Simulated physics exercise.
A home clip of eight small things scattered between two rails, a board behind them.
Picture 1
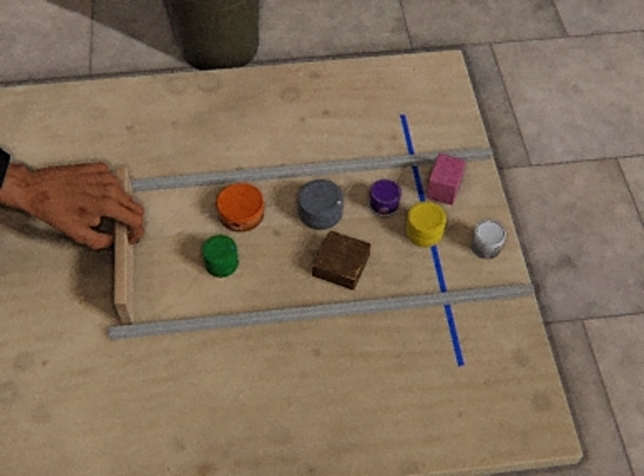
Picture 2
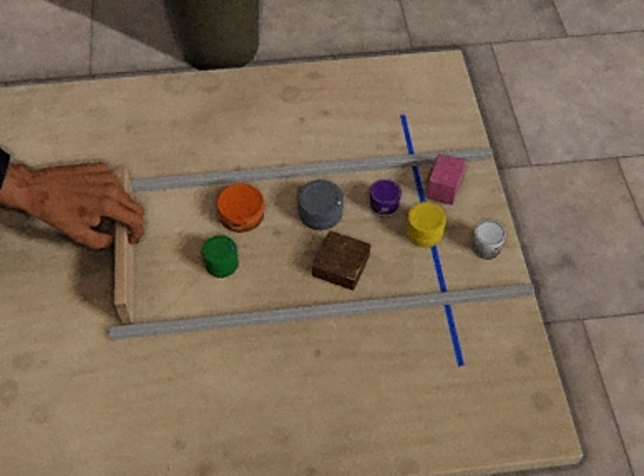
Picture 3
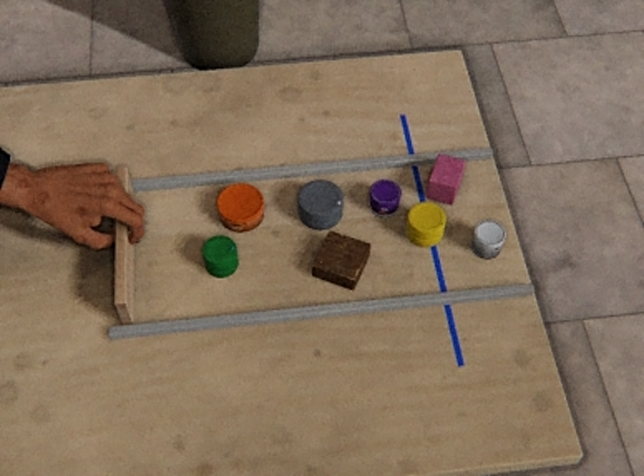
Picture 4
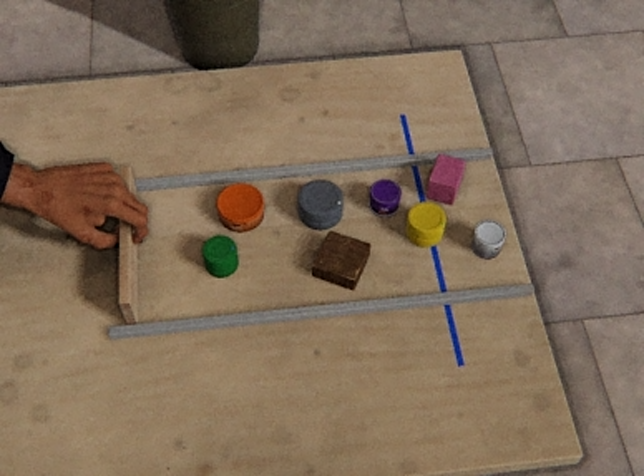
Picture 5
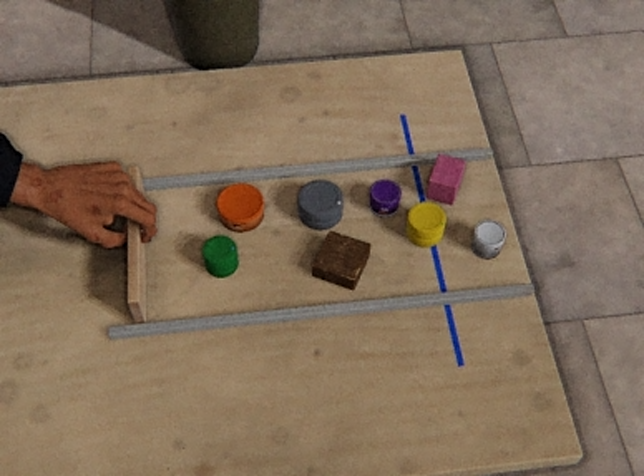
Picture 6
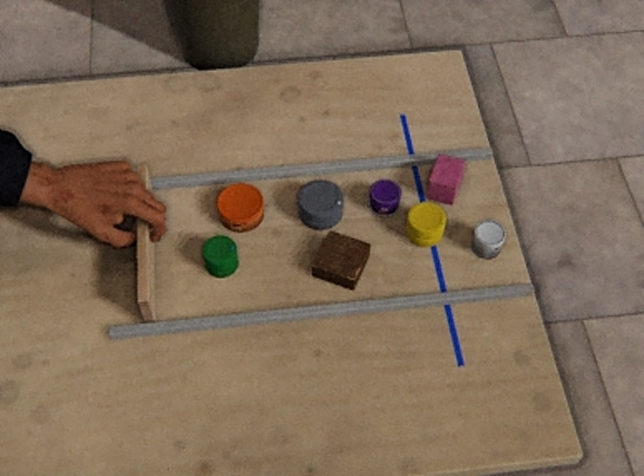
On a wooden tabletop, eight small objects, including colourful round pieces, a pink block and a dark brown one, sit between two grey rails, some near a blue line. A hand at the left holds an upright board still at first, then slides it slightly right, while the objects stay put, untouched.
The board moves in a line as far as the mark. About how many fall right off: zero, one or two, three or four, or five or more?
As it turns out, the number that fall off is one or two.
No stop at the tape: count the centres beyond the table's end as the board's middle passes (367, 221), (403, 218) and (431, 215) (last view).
Place by place, 0, 0 and 1.
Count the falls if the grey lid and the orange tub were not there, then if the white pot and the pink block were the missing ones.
Fallen: 0, and 1 in the other try.
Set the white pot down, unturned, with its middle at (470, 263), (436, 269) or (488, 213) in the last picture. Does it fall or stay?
Place by place, it does not fall; remains up; tumbles off.
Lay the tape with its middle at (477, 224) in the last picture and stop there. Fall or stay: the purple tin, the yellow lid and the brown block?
The purple tin comes down; the yellow lid goes over; the brown block is kept.
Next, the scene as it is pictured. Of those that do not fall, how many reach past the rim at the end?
Overhanging: 1.
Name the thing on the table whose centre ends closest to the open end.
Foremost is the purple tin.
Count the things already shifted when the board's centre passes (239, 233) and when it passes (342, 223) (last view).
By then 2, and 7.
Early on, none off yet; white pot at rest near (488, 240); pink block at rest near (446, 180); yellow lid at rest near (426, 225).
Finally, the number that fall off is one or two; lost, white pot.
